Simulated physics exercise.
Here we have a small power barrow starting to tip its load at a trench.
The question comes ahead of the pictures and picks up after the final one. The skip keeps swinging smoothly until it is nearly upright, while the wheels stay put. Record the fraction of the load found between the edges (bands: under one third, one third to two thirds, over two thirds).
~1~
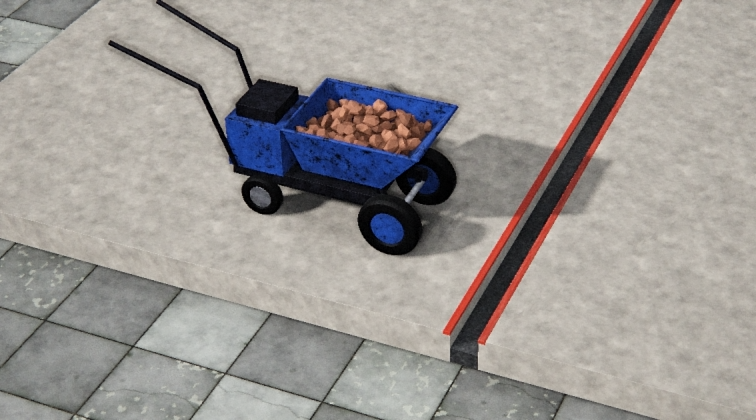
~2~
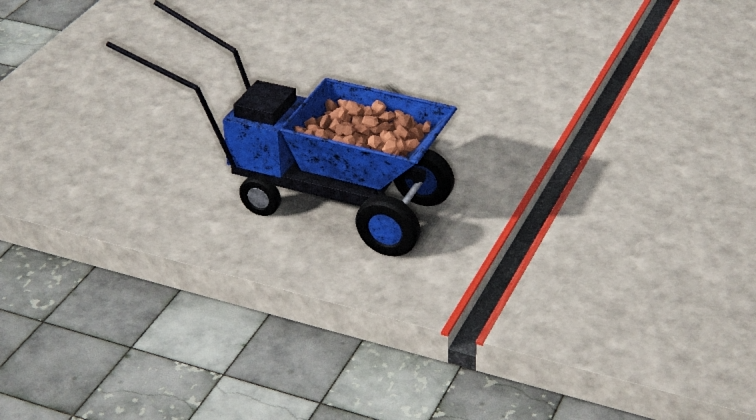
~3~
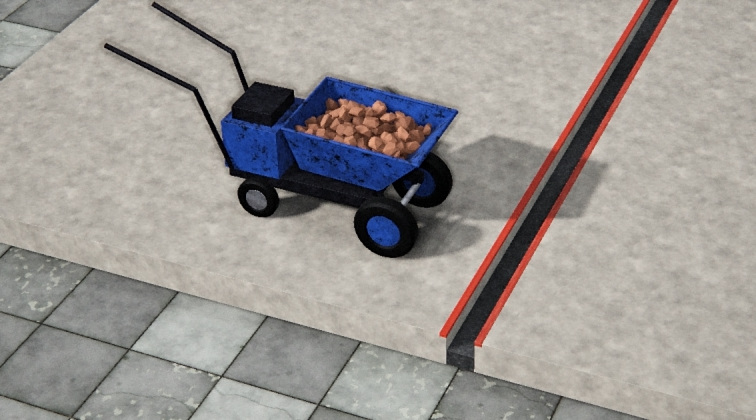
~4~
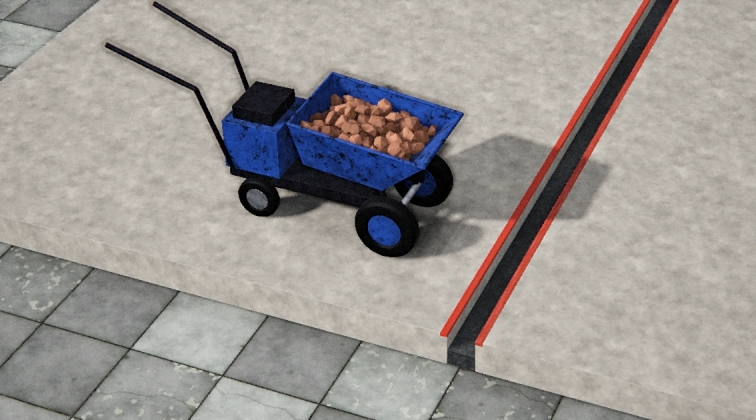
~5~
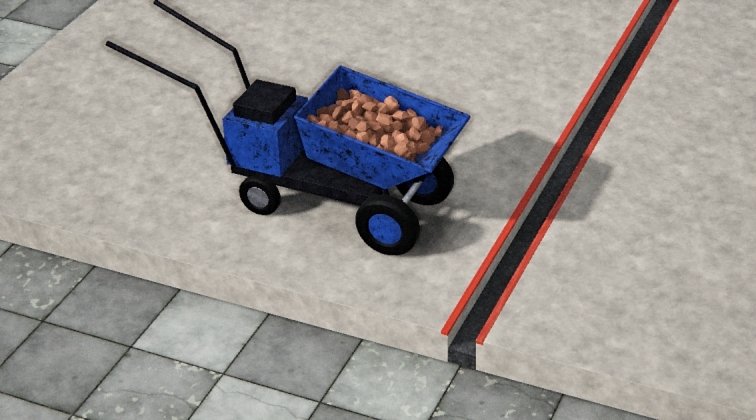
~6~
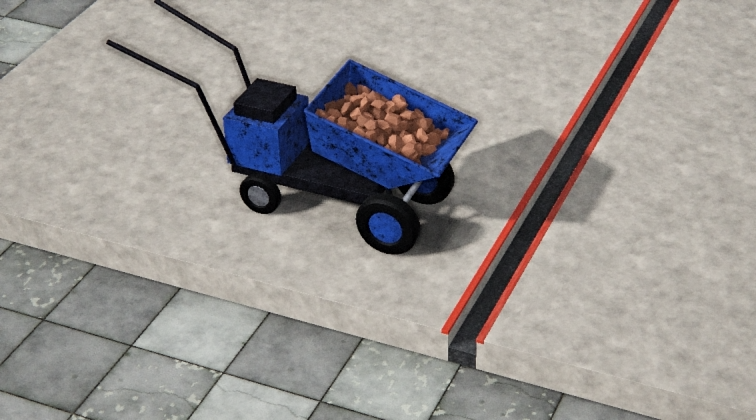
Recorded: One third to two thirds.
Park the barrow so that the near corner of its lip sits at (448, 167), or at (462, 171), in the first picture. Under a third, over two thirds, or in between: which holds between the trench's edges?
Try one, less than a third; try two, below one third.
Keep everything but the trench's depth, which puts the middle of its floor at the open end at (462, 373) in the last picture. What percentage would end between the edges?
Estimate: Approx. 70 in a hundred.
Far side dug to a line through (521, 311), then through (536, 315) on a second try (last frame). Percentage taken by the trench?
About 80 and 80 per cent.
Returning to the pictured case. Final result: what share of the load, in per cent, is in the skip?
Some 20 per cent.
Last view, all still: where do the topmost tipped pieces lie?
The peak rests near (512, 237).
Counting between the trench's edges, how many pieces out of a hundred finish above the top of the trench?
Roughly 45 percent of them.
Soon, skip tipped steeply; all in the skip.
A while on, skip tipped steeply; most in the skip; a stray few short of the trench; about a quarter in or heaped over the trench; a stray few beyond it; a stray few falling.
Towards the end, skip tipped right over; about a quarter in the skip; a stray few short of the trench; about half in or heaped over the trench; about a third beyond it.
Finally, skip tipped right over; about a quarter in the skip; a small part short of the trench; about half in or heaped over the trench; about a third beyond it.
